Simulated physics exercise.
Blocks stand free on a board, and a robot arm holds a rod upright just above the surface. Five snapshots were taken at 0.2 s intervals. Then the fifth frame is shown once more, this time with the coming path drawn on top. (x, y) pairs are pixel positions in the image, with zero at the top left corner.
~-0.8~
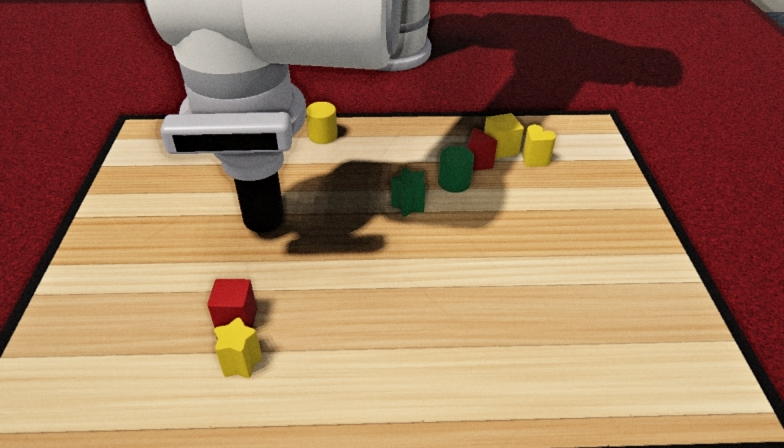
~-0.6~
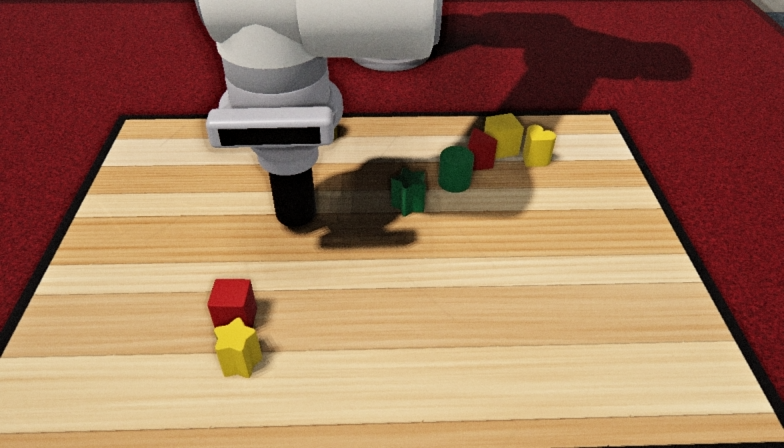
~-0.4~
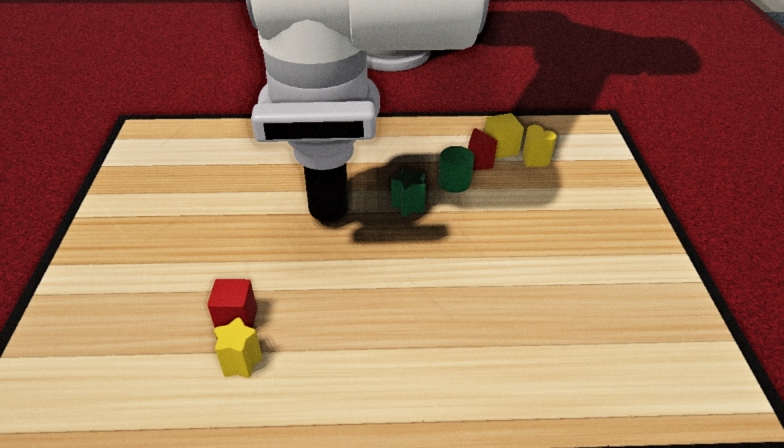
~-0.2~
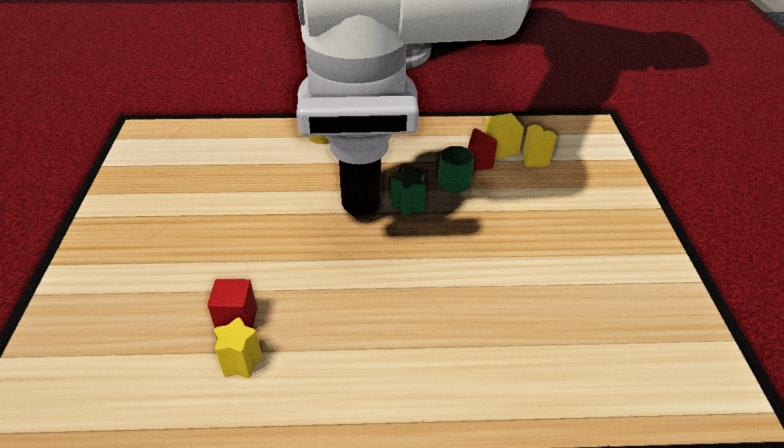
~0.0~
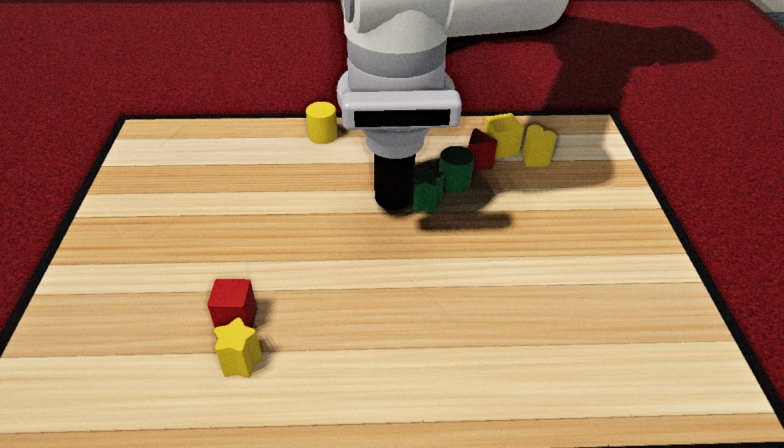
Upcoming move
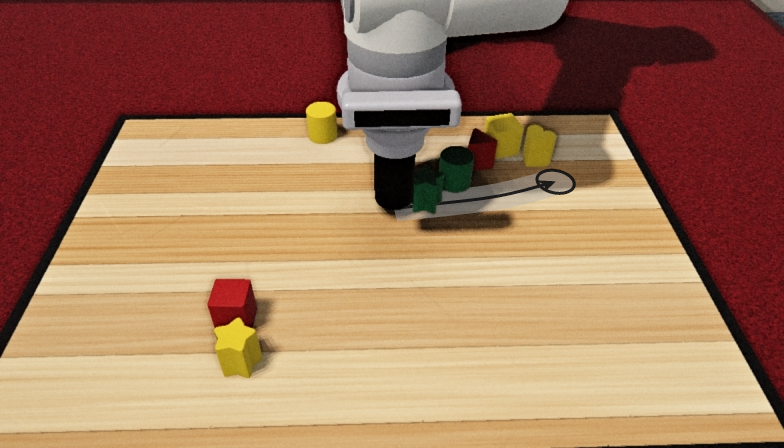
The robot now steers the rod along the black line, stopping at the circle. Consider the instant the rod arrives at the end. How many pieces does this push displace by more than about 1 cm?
When the path ends, I think you'll find two blocks out of place by more than 1 cm.
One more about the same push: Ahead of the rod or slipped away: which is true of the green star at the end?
I'm fairly sure the green star rides along ahead of the rod to the very end.
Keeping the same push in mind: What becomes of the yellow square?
At the end of the path, it will still be in place.
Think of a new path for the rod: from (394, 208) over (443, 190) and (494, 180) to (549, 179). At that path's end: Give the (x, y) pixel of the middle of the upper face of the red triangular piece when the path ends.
The middle of the upper face of the red triangular piece will lie at about (486, 121) in the picture.
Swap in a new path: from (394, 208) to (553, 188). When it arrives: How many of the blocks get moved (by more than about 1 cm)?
That makes 2 blocks.
Drawn move, from (394, 208) via (480, 199), ending at (556, 182).
The first path, step by step. One third of the way, rod (453, 193); green star (486, 170); green cylinder (470, 150); red triangular piece (482, 135), turned 15° clockwise.
Two thirds of the way, rod (509, 185); green star (543, 162); green cylinder (470, 150); red triangular piece (482, 135), turned 15° clockwise.
At the end, rod (558, 172); green star (592, 151); green cylinder (470, 150); red triangular piece (482, 135), turned 15° clockwise; yellow square still; yellow heart-shaped block still.
